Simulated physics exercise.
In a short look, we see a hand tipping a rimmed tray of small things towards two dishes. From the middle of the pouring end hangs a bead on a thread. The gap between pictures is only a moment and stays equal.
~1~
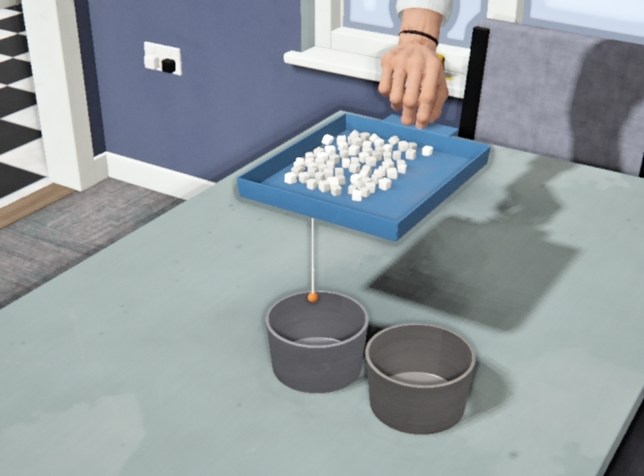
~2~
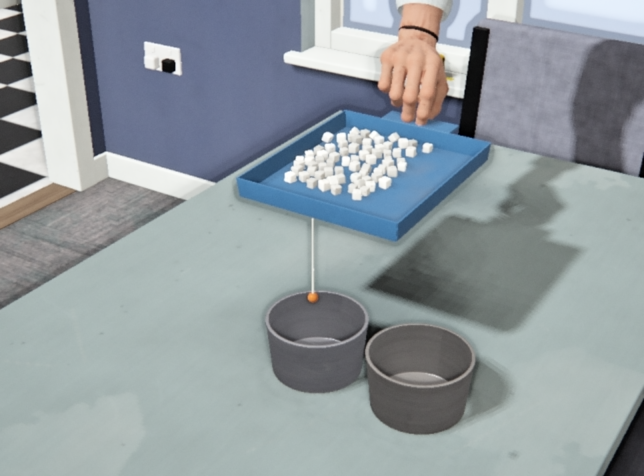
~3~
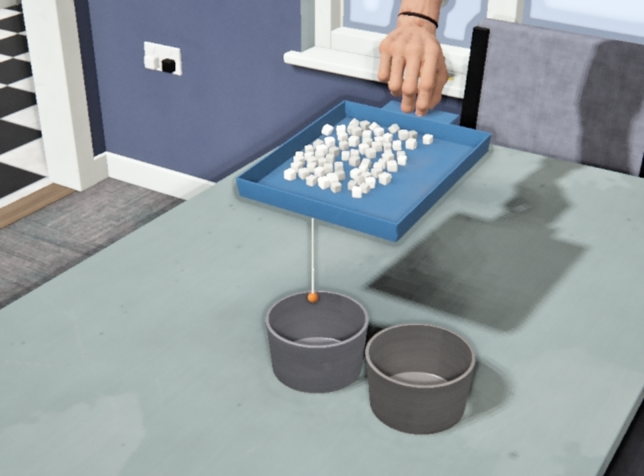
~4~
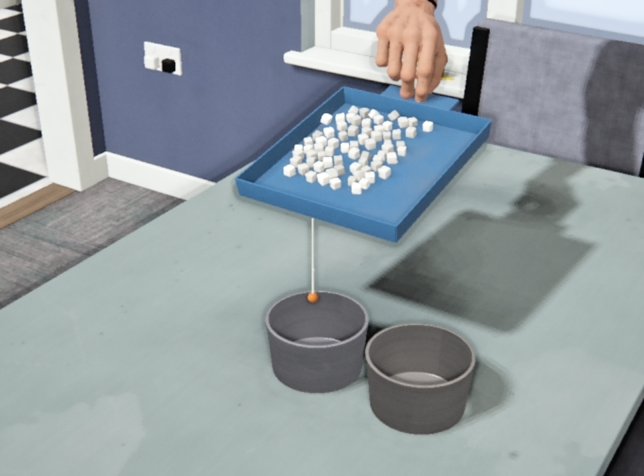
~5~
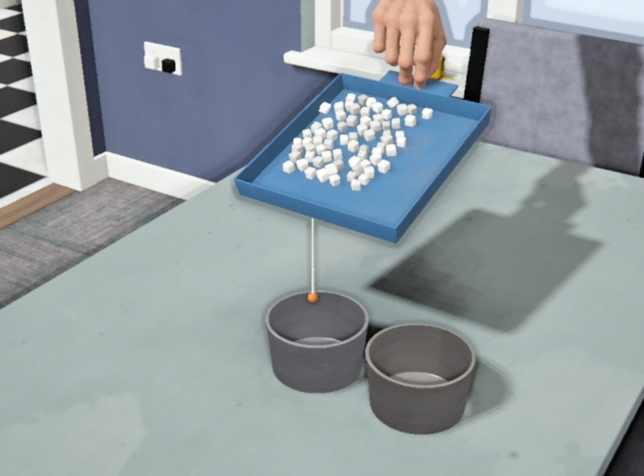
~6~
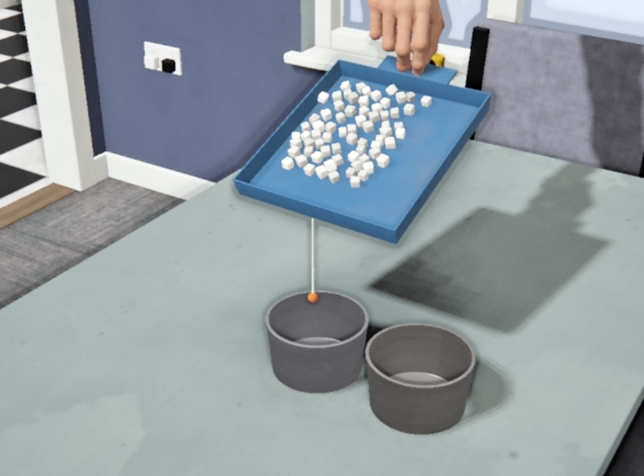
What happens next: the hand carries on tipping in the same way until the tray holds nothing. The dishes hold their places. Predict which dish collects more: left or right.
Left.
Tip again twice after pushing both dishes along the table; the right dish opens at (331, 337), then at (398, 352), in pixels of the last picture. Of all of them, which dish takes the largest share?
The dish to the right, then the dish to the left.
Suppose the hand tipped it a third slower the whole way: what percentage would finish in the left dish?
About 20 %.
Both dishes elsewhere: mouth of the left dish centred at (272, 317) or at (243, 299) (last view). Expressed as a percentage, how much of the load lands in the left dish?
Roughly 40% on the first try and 10% on the second.
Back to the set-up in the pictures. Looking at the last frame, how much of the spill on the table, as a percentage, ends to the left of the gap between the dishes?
100 %, near enough.
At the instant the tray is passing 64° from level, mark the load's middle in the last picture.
Somewhere about (306, 192).
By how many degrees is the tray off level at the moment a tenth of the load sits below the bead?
About 85°.
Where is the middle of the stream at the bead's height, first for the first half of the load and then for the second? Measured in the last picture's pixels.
Initially about (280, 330); subsequently about (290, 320).
Soon, tray tipped steeply; nearly all on the tray; a stray few in the air.
A while on, tray tipped past a quarter turn; most on the tray; a stray few in the right dish; a small part outside both; a stray few in the air.
Towards the end, tray tipped past a quarter turn; a small part in the right dish; about a quarter in the left dish; most outside both.
Finally, tray tipped past a quarter turn; a small part in the right dish; about a quarter in the left dish; most outside both.
